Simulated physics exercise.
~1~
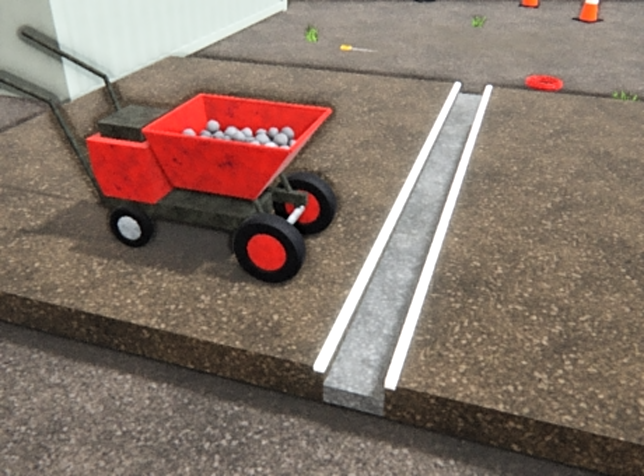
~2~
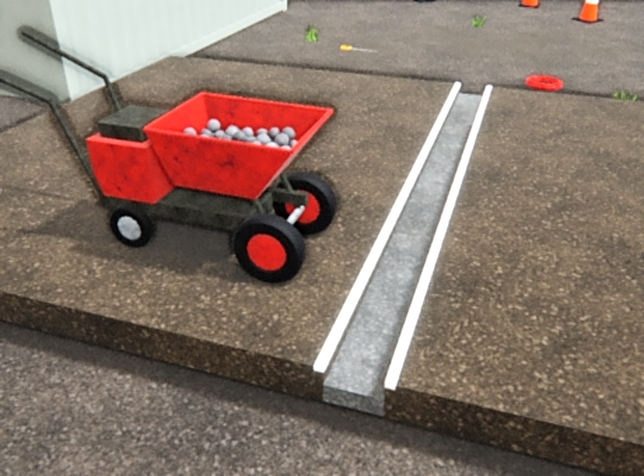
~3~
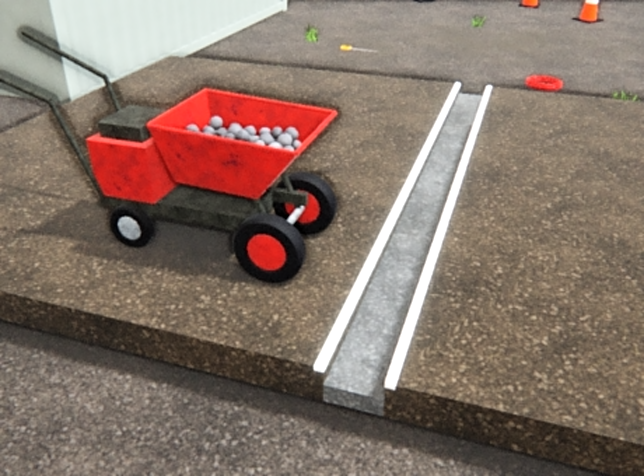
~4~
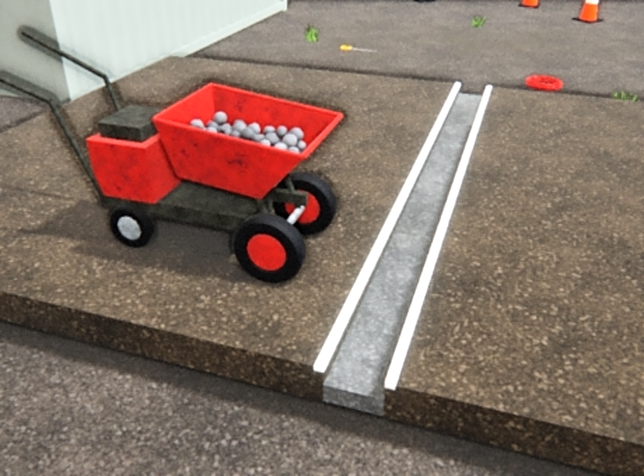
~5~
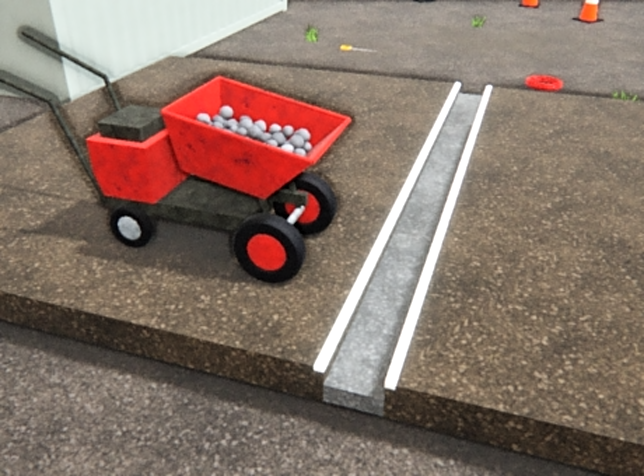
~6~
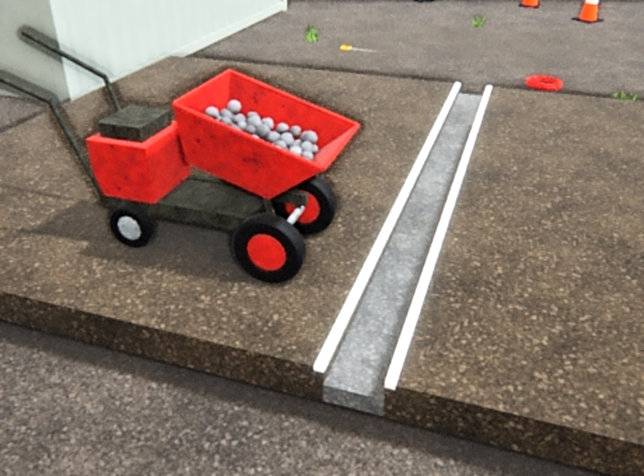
A red powered barrow with dark handles stands at left on a brown speckled slab, seen from above at an angle. Round grey cobbles lie in its skip, a pale-edged, shallow grey trench runs to its right, and orange cones and a red ring sit behind. The skip starts level, then its rear rises and its lip tilts gradually rightward, while the wheels and camera stay still.
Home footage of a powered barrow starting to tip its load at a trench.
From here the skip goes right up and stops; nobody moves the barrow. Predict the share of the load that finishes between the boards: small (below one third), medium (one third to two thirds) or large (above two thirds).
The share is medium, from one third to two thirds.
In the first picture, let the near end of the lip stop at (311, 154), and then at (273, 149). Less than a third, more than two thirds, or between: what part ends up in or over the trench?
Under a third; above two thirds.
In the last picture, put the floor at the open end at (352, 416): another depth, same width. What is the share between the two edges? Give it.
About 70 per cent.
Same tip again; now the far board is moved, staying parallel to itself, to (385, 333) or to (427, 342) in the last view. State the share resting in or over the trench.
20 and 90 percent.
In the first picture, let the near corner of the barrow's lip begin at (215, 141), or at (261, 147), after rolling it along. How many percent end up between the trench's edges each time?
50 % and 80 %.
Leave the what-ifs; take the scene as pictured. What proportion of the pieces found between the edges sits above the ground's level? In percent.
About 25 %.
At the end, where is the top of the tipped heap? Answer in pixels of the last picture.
Settled peak, approx. (436, 261).
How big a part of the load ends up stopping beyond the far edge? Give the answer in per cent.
Result: Some 40 % of the load.
Soon, skip tipped steeply; all in the skip.
A while on, skip tipped right over; most in the skip; a small part in or heaped over the trench; a small part beyond it; a stray few falling.
Towards the end, skip tipped right over; a small part in the skip; about half in or heaped over the trench; about a third beyond it.
Finally, skip tipped right over; a stray few in the skip; about two thirds in or heaped over the trench; about a third beyond it.
